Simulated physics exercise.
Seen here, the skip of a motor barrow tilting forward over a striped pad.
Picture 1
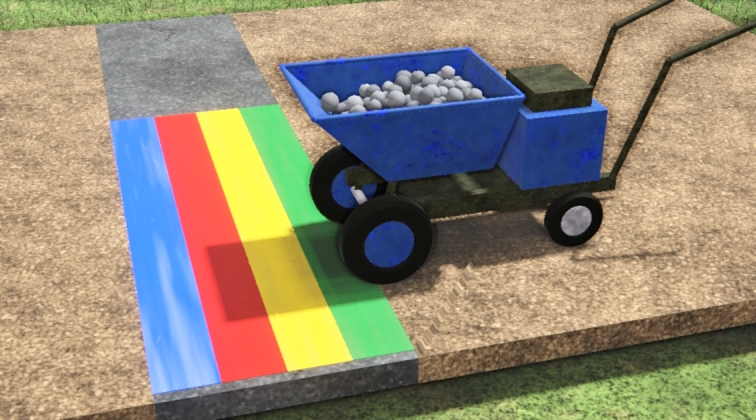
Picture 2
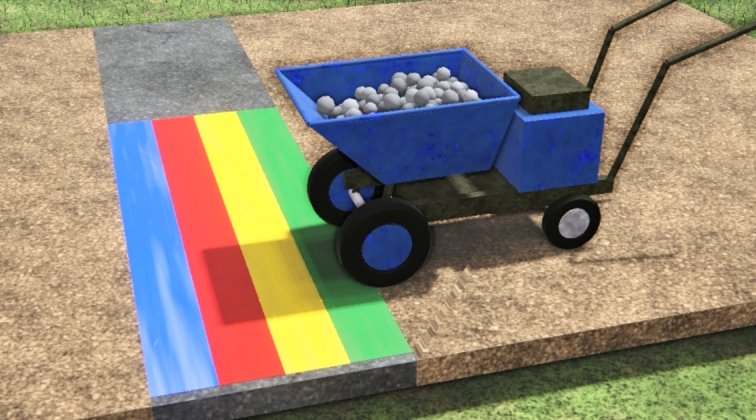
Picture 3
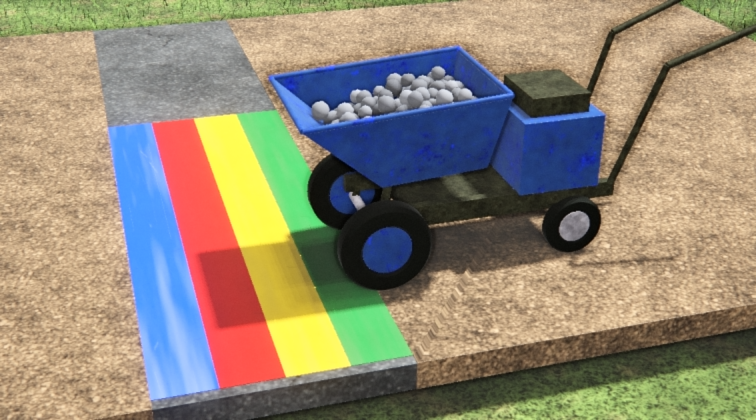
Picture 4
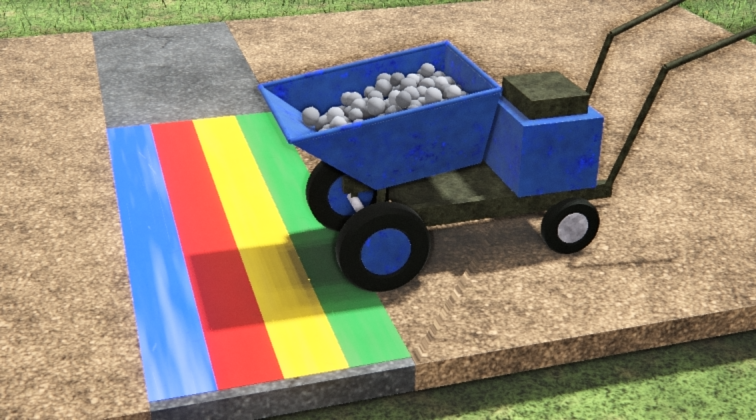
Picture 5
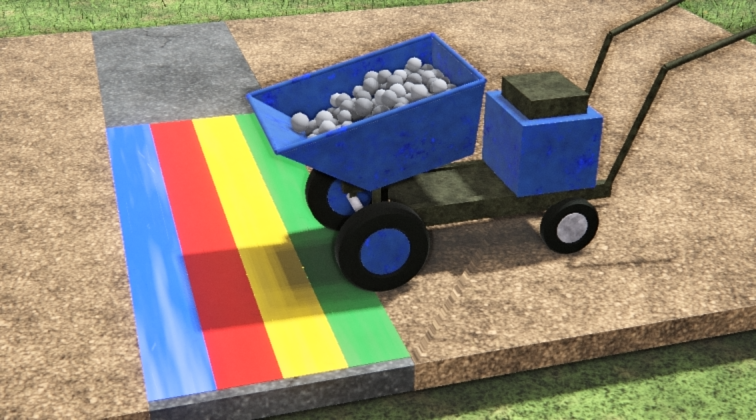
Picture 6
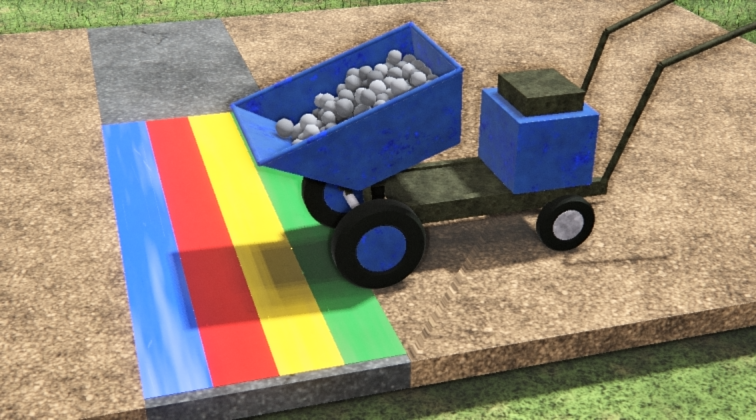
Blue skip of a motor barrow loaded with round grey cobbles, tilting gradually forward to the left over a colour-striped pad.
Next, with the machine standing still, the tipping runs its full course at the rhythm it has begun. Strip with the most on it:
Blue strip.
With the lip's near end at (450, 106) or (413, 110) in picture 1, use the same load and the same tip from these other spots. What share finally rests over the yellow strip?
First position: Some 30 percent; second position: Some 40 percent.
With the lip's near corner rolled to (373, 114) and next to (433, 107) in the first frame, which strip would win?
Going by the pictures, the first try gives the red one and the second gives the yellow strip.
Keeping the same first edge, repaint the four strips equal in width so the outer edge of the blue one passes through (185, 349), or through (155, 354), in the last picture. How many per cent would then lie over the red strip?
0 per cent, then 10 per cent, roughly.
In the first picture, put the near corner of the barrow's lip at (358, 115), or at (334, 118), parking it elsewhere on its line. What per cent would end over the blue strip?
About 20 %, then 30 %.
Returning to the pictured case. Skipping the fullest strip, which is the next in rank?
It's red.
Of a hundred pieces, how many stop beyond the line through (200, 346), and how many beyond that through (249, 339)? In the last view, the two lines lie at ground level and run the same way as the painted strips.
First roughly 60 percent, then 70 percent.
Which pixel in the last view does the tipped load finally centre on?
Around (154, 277).
Soon after the last picture, skip tipped steeply; all in the skip.
A little later, skip tipped steeply; most in the skip; a small part over the red strip; a small part over the blue strip; a stray few falling; a stray few off the paint.
Later still, skip tipped right over; about a quarter in the skip; a small part over the red strip; about a third over the blue strip; about a quarter off the paint.
At rest, skip tipped right over; about a quarter in the skip; none over the green strip; none over the yellow strip; a small part over the red strip; about a third over the blue strip; about a quarter off the paint.
